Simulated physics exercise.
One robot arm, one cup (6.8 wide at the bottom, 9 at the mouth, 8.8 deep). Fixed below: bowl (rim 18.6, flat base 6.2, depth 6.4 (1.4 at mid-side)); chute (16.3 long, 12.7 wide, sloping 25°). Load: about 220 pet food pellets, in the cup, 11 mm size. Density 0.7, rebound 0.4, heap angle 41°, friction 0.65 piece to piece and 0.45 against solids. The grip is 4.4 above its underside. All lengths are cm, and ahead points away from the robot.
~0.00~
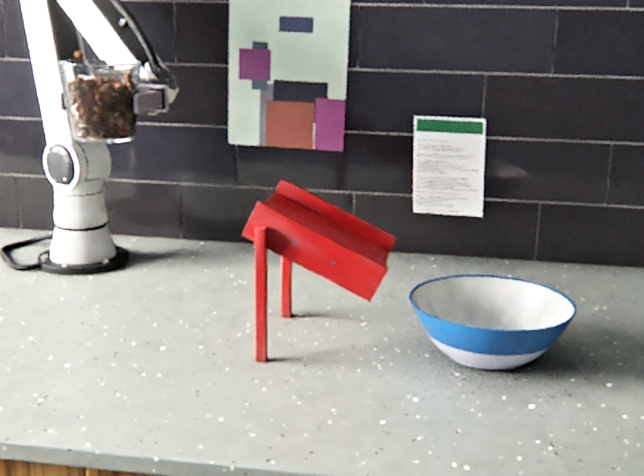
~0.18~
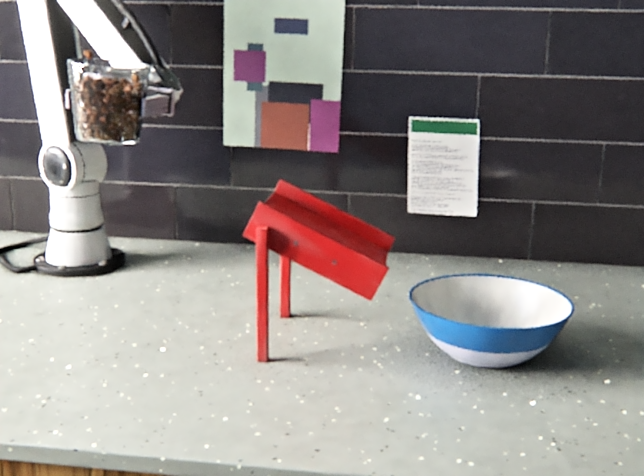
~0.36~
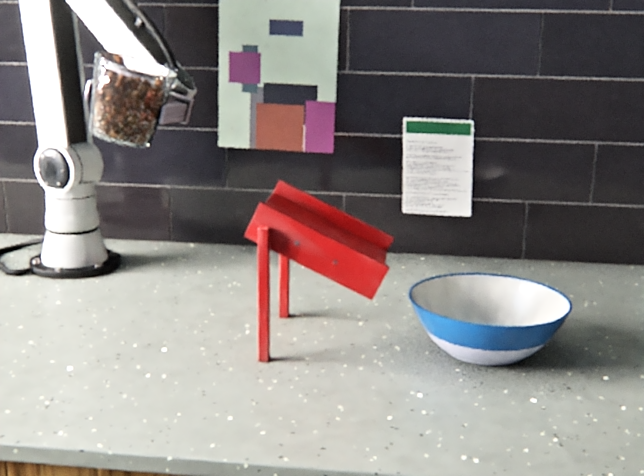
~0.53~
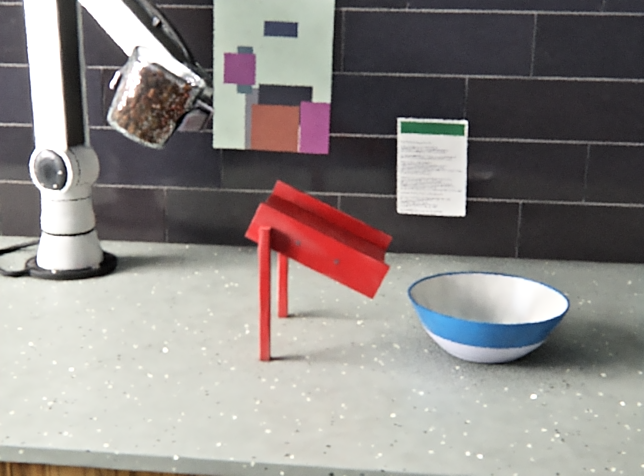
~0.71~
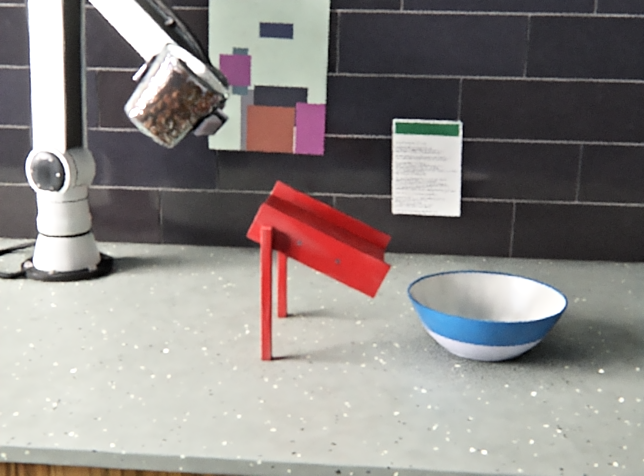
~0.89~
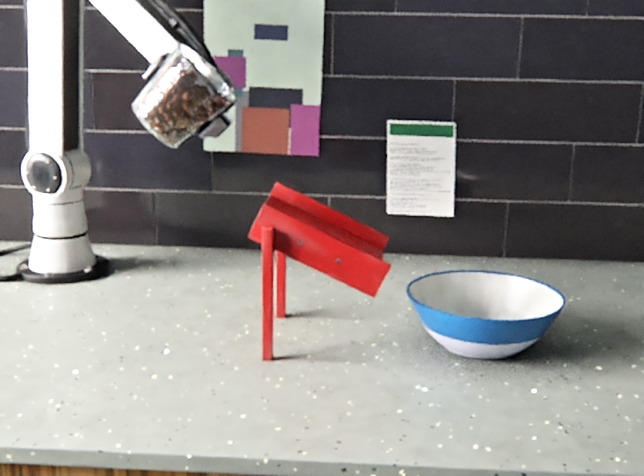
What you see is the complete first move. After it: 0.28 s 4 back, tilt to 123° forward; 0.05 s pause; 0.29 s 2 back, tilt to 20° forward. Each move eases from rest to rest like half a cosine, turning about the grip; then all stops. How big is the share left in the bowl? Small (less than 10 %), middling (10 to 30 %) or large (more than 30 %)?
Answer: Small; less than 10 % of the pet food pellets finish in the bowl.
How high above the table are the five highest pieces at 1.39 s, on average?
Some 30 cm.
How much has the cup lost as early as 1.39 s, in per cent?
Near 50 per cent so far.
After 1.14 s, tilted 121° forward, highest piece 33 above the table; 210 in the cup, 5 on the chute or in flight.
After 1.39 s, tilted 60° forward, highest piece 30 above the table; 104 in the cup, 40 on the table or floor, 71 on the chute or in flight.
After 1.71 s, tilted 20° forward, highest piece 31 above the table; 106 on the table or floor, 95 in the cup, 3 in the bowl, 11 on the chute or in flight.
After 2.76 s, tilted 20° forward, highest piece 31 above the table; 110 on the table or floor, 95 in the cup, 10 in the bowl.
At rest, 110 on the table or floor, 95 in the cup, 10 in the bowl. That is 5 % in the bowl.
